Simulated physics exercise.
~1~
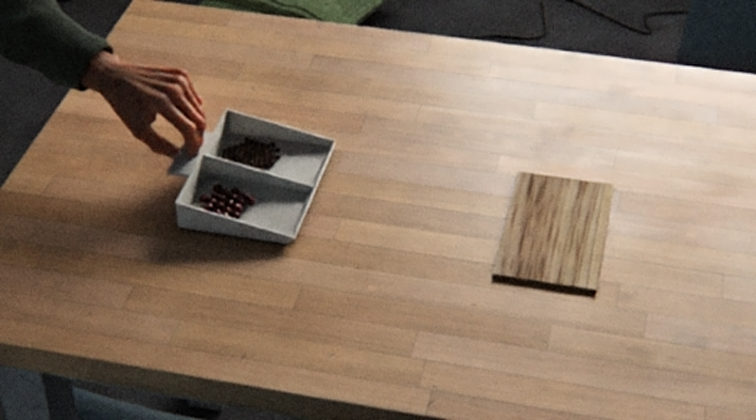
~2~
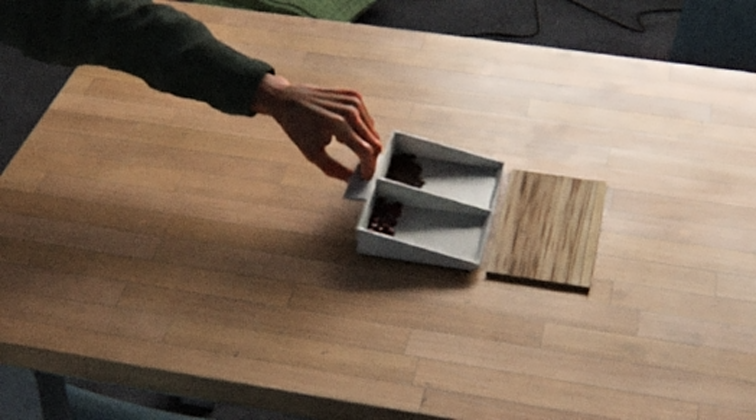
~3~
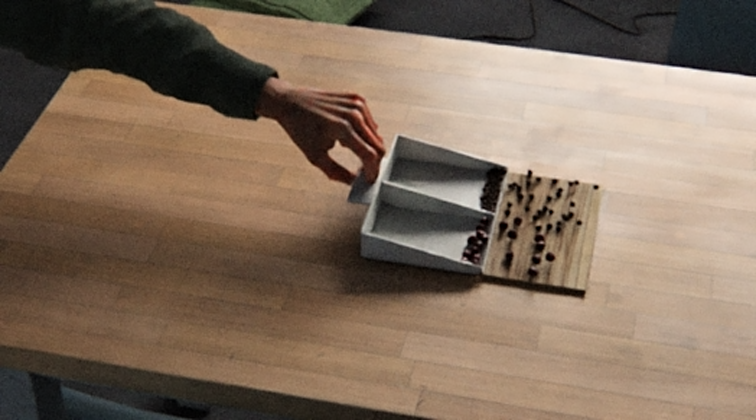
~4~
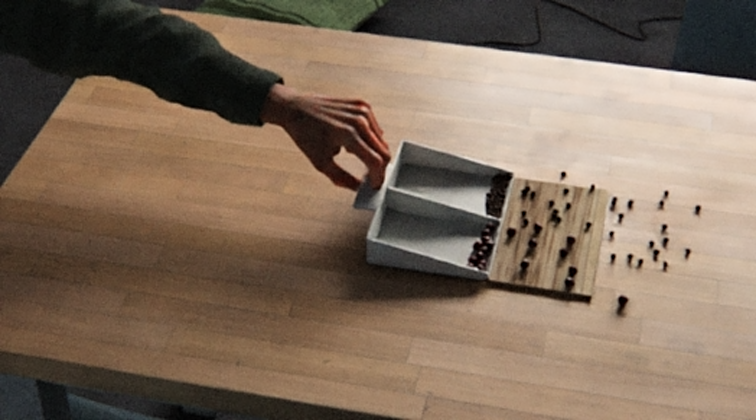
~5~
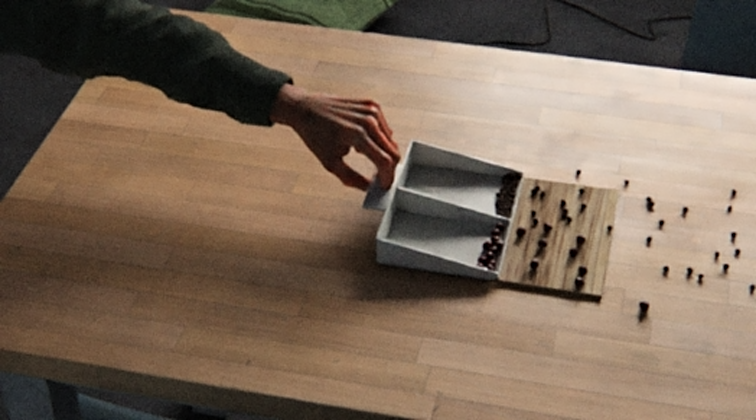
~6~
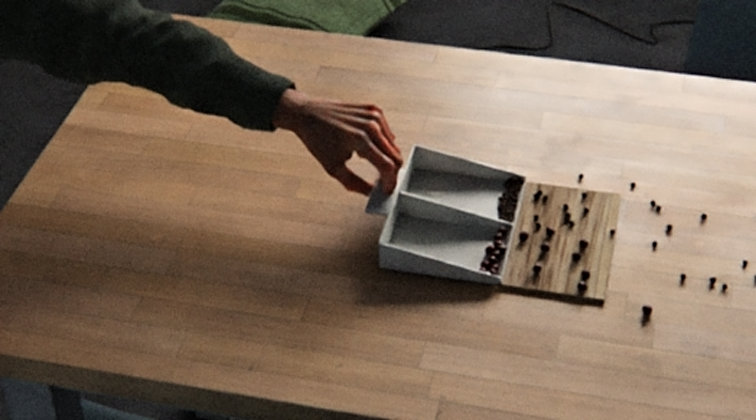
A hand slides a divided tray into a wooden board, spilling dark pieces over its front.
